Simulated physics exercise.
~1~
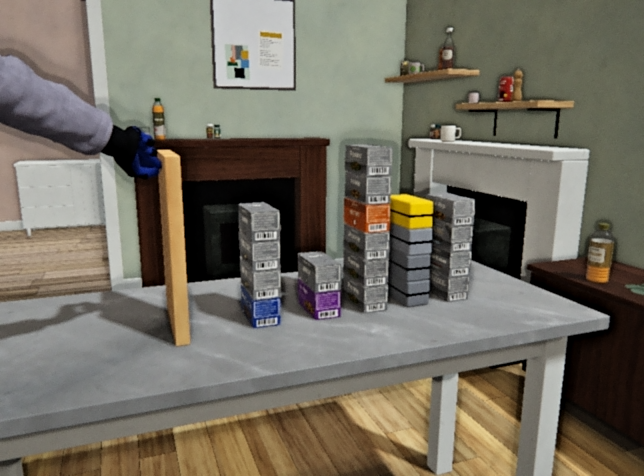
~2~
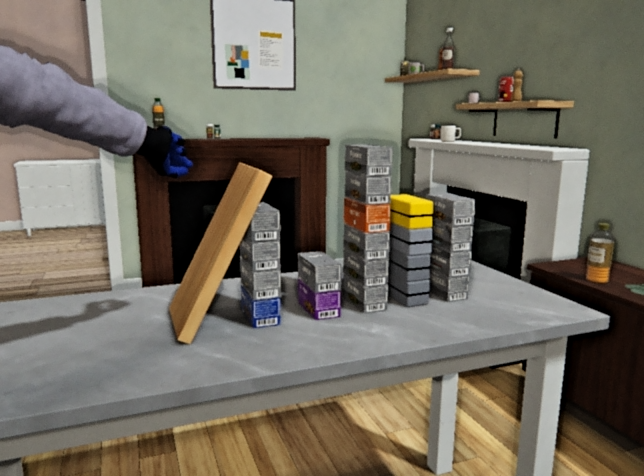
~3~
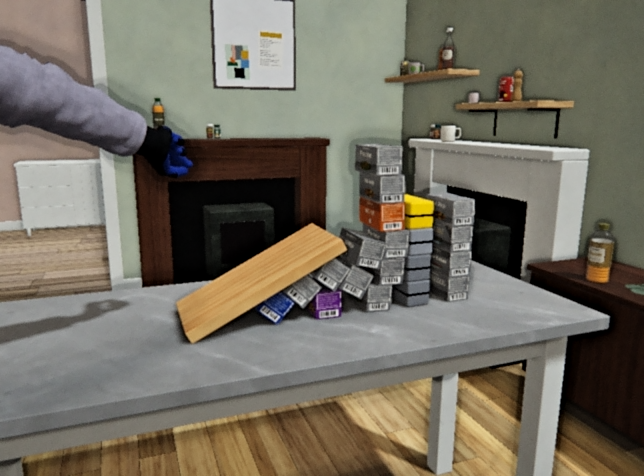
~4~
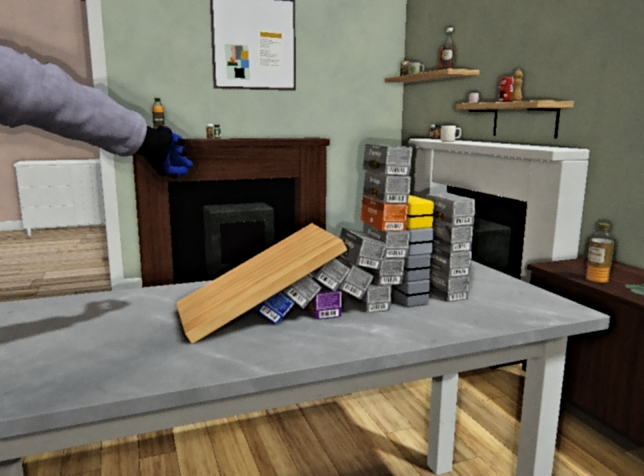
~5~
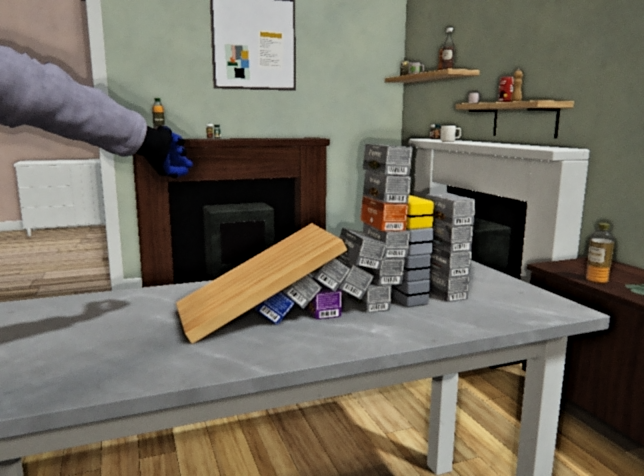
The video shows a gloved hand pushing an upright wooden board rightward into a row of stacked packets on a table. The nearest stack topples beneath it against the tall stack, which shifts slightly but stays standing, and the yellow packet remains up as the board rests slanted.
